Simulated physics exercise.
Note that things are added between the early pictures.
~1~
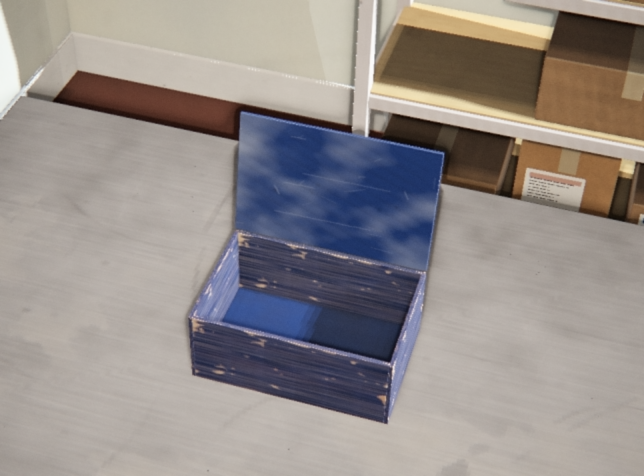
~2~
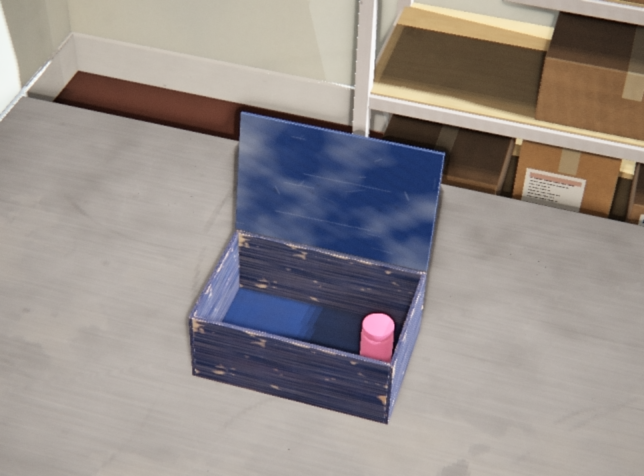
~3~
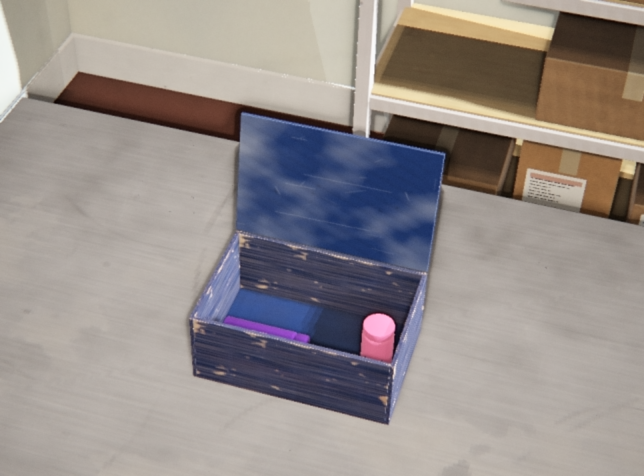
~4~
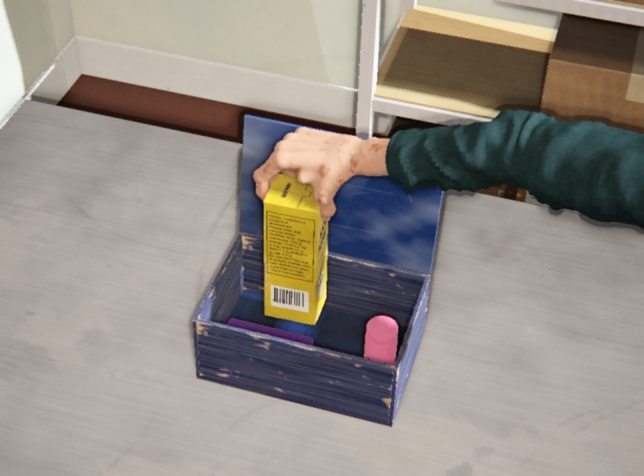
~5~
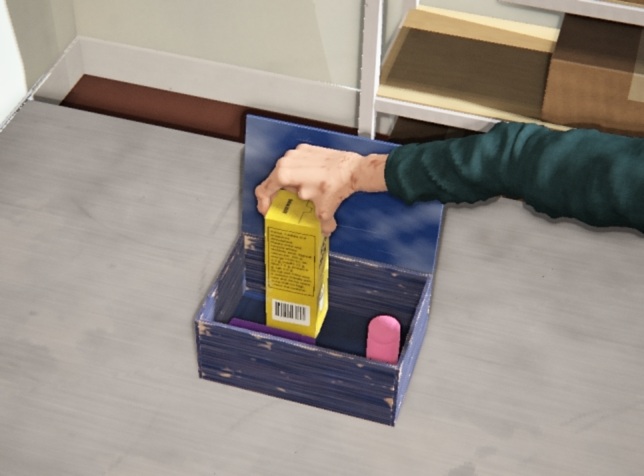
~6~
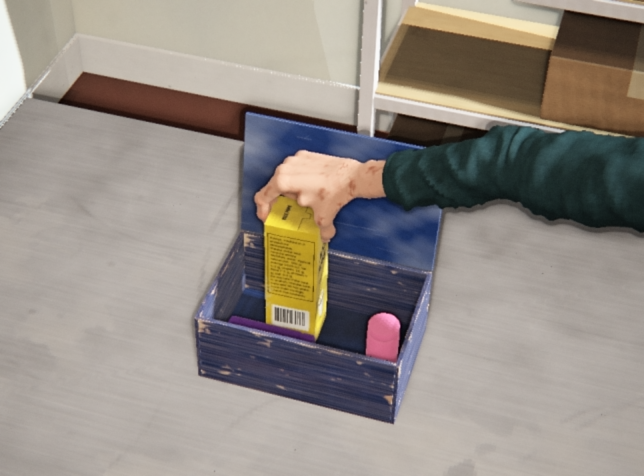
A hand lowers a yellow carton into an open blue box holding pink and purple items.
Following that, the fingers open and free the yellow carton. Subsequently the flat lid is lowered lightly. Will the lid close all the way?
No.
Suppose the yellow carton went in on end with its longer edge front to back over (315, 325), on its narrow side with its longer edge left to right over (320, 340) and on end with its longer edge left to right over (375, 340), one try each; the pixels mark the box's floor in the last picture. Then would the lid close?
Case one, the lid is kept from closing; case two, it lies closed; case three, it is kept from closing.
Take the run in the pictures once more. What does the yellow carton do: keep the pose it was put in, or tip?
The yellow carton stays as it was set.
Then, 1.00 s on from there, lid starting down.
Then, 1.20 s on from there, yellow carton resting near (297, 272).
Then, 2.20 s on from there, lid 79° above the rim.
Then, 4.30 s on from there, yellow carton resting near (297, 271).
In the end, lid 79° above the rim; all 3 unmoved. At the end, from the last picture's camera, yellow carton near (297, 271).
